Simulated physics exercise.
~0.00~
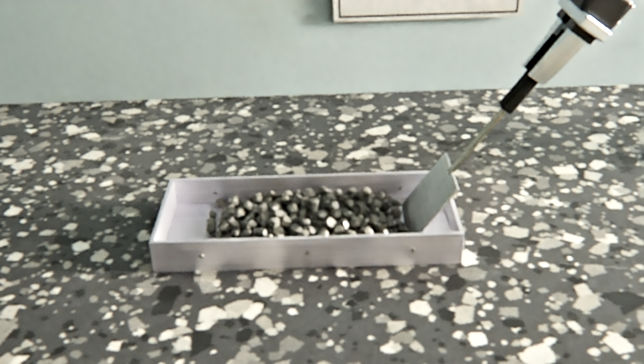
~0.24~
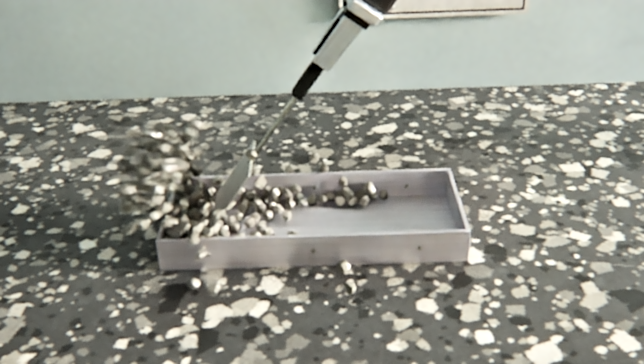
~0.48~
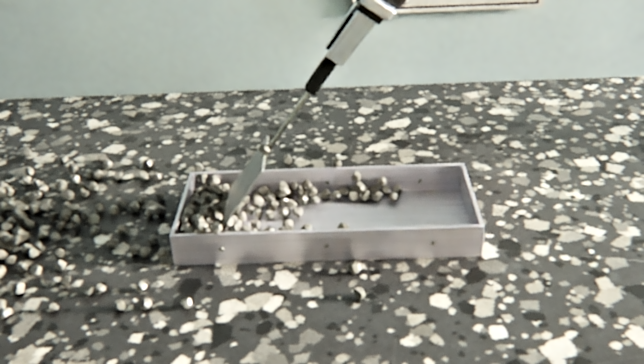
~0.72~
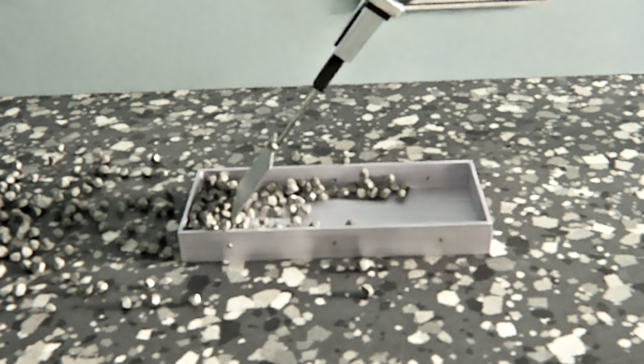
The clip opens on a shallow, pale trough of small grey pebbles resting on a speckled table top, with a spatula held by a robot arm at its right end. The blade sweeps left through the trough, driving the pebbles ahead of it. They pile up at the left end and burst over the rim in a blurred spray. The blade then stays near that end while the spilled pebbles scatter across the table to the left. At the end, many pebbles lie outside, the rest remain mostly in the trough's left part, and its right side is bare.
